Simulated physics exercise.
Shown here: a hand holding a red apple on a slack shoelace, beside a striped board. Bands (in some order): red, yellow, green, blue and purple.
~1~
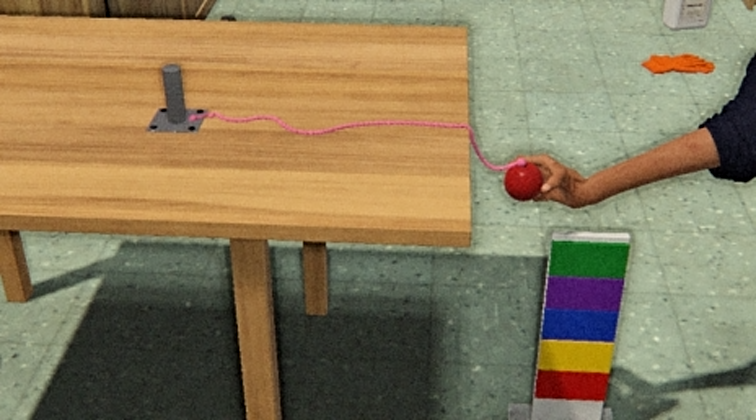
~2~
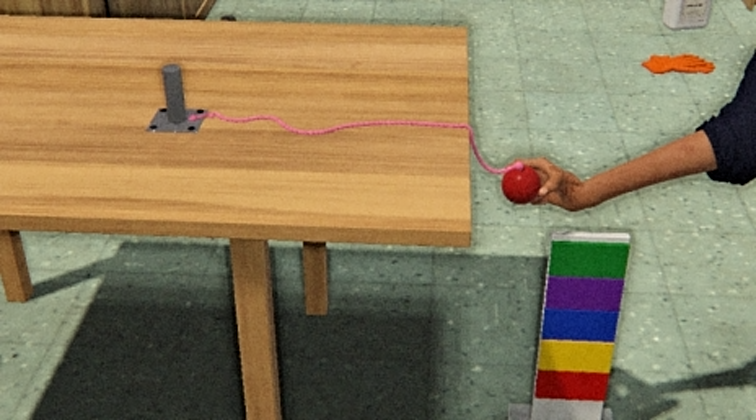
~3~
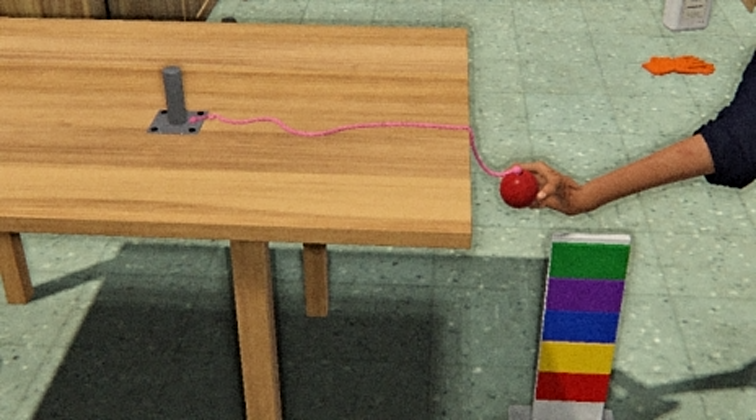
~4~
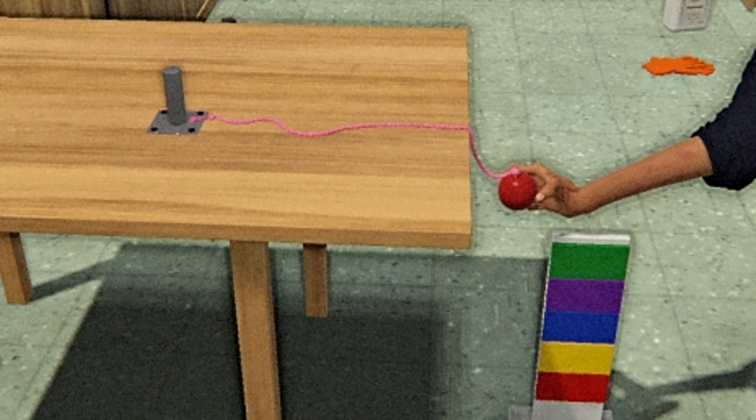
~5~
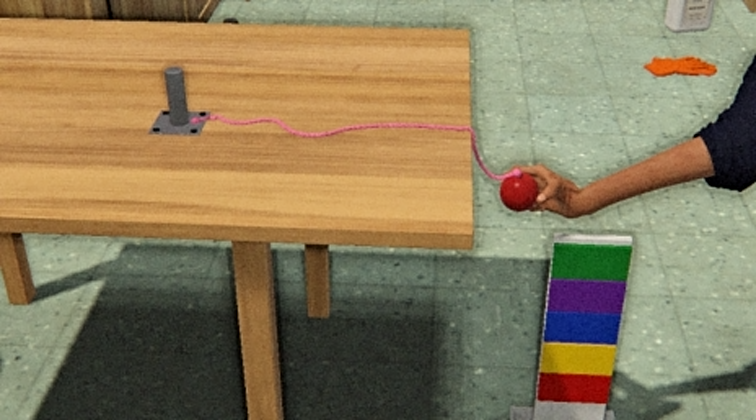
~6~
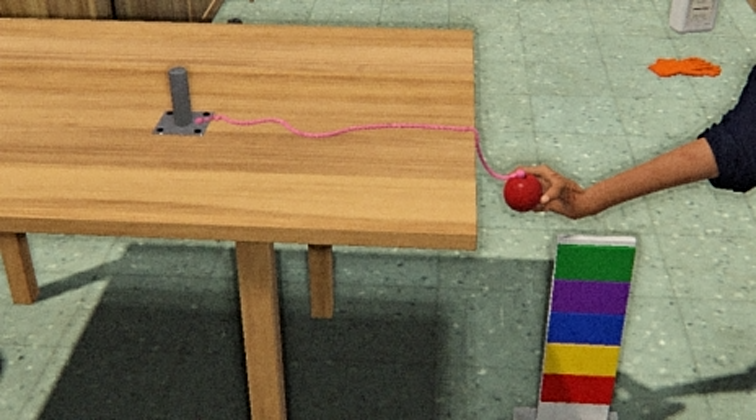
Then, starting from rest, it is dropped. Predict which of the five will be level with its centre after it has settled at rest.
I predict green.
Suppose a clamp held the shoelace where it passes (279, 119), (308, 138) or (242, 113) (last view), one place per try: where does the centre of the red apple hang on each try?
Taking them in turn, I'd expect around (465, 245), (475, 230) and finally (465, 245).
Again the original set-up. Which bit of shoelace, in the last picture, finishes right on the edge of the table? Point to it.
That would be the bit at (442, 128).
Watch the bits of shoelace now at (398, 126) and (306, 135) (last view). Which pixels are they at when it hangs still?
The first at (435, 133), the second at (339, 129).
Soon after, apple near (434, 252); level with green.
After that, apple near (459, 257); level with green.
In the end, apple near (462, 258); level with green. The green one.
